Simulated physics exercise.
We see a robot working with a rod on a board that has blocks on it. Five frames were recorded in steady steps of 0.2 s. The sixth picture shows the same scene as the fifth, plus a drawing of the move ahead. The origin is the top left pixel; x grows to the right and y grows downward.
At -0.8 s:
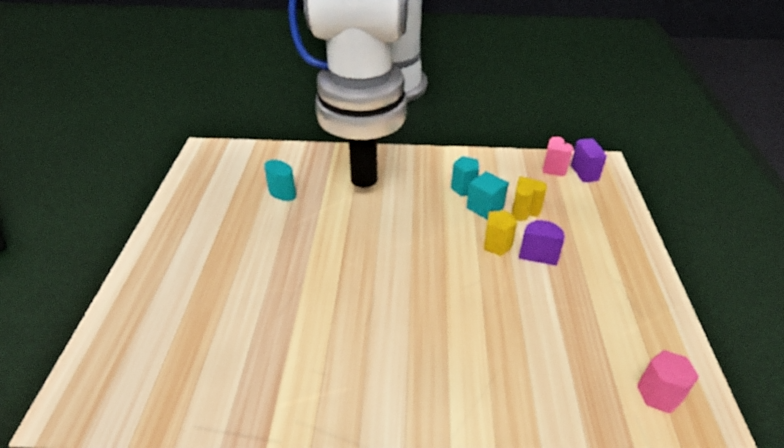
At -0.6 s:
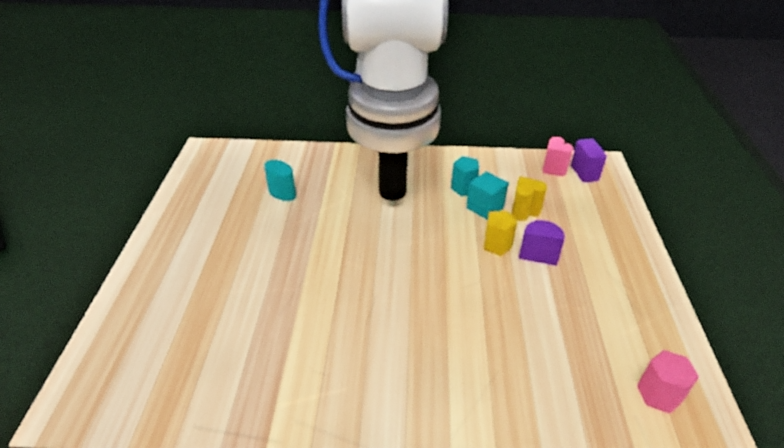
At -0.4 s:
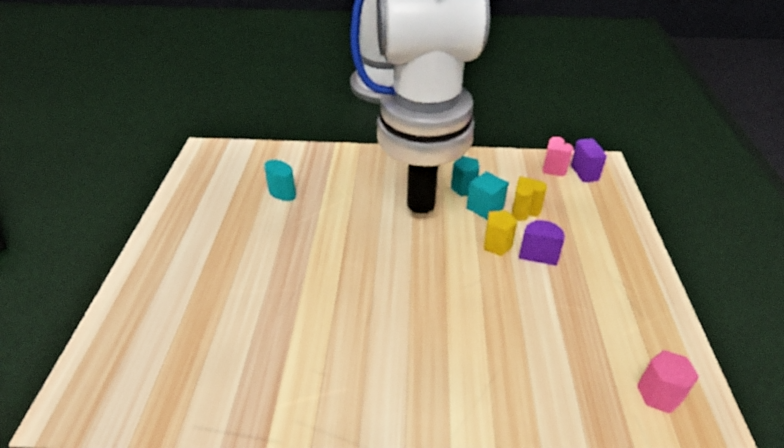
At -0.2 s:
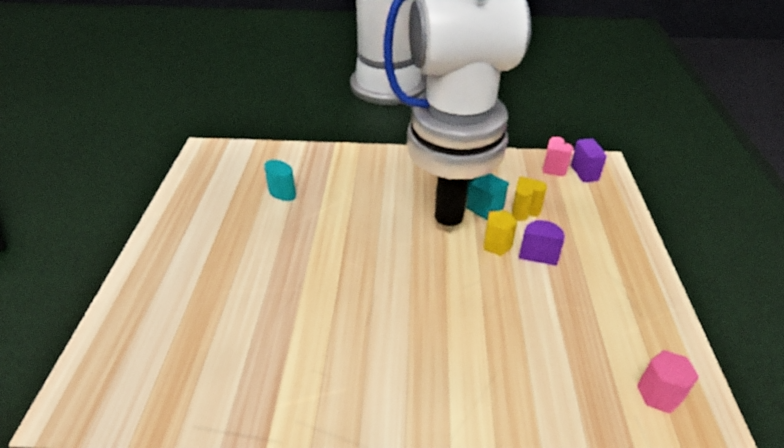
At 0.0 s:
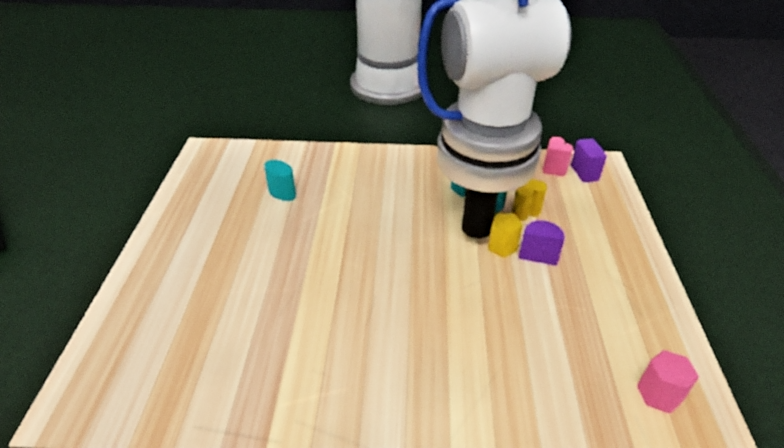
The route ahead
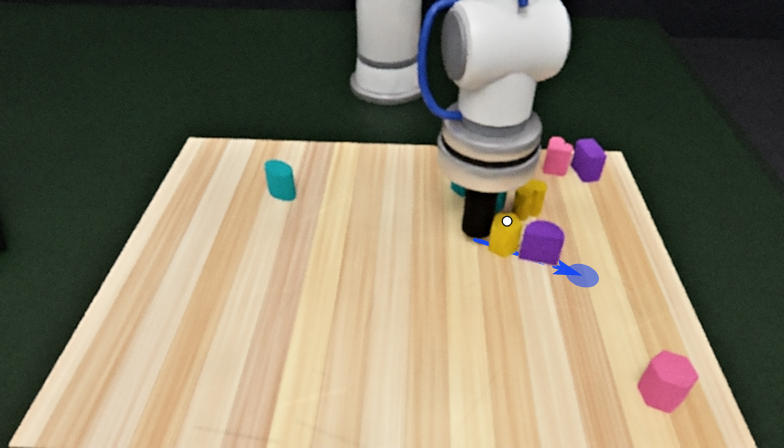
White robot arm sweeping a black rod rightward and nearer across a wooden board, nudging a yellow block beside a purple one.
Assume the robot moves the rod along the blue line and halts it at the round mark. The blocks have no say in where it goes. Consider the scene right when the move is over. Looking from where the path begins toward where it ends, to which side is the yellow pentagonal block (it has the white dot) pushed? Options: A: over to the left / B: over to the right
(B)
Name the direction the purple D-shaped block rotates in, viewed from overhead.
The block spins anticlockwise.
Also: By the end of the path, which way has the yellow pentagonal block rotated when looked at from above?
Short answer: Clockwise.
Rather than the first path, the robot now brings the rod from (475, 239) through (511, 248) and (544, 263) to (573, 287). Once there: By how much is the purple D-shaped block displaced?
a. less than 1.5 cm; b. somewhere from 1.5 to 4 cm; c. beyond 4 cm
c
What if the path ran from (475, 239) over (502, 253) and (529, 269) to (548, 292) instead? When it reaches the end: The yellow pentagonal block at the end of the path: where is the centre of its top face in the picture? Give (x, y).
Its top face will be centred at roughly (586, 263).
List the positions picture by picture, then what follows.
Tip of the rod at (364, 180), middles of tops, turquoise square at (489, 182), yellow pentagonal block at (502, 219), purple D-shaped block at (545, 229), in the first frame.
Rod at (393, 192), nothing pushed, in the second frame.
Rod at (421, 205), nothing pushed, in the third frame.
Rod at (449, 217), nothing pushed, in the fourth frame.
Rod at (476, 229), turquoise square hidden, yellow pentagonal block at (507, 221), purple D-shaped block at (545, 229), in the fifth frame.
The line goes in a line from (475, 239) to (582, 275); the dot is on the yellow pentagonal block.
The first path, step by step. One third of the way, rod at (512, 241); yellow pentagonal block at (543, 238), turned 30° clockwise; purple D-shaped block at (573, 239), turned 55° anticlockwise.
Two thirds of the way, rod at (550, 253); yellow pentagonal block at (574, 257), turned 55° clockwise; purple D-shaped block at (598, 248), turned 120° anticlockwise.
At the end, rod at (586, 265); turquoise square unmoved; yellow pentagonal block at (592, 271), turned 95° clockwise; purple D-shaped block at (625, 255), turned 125° anticlockwise.
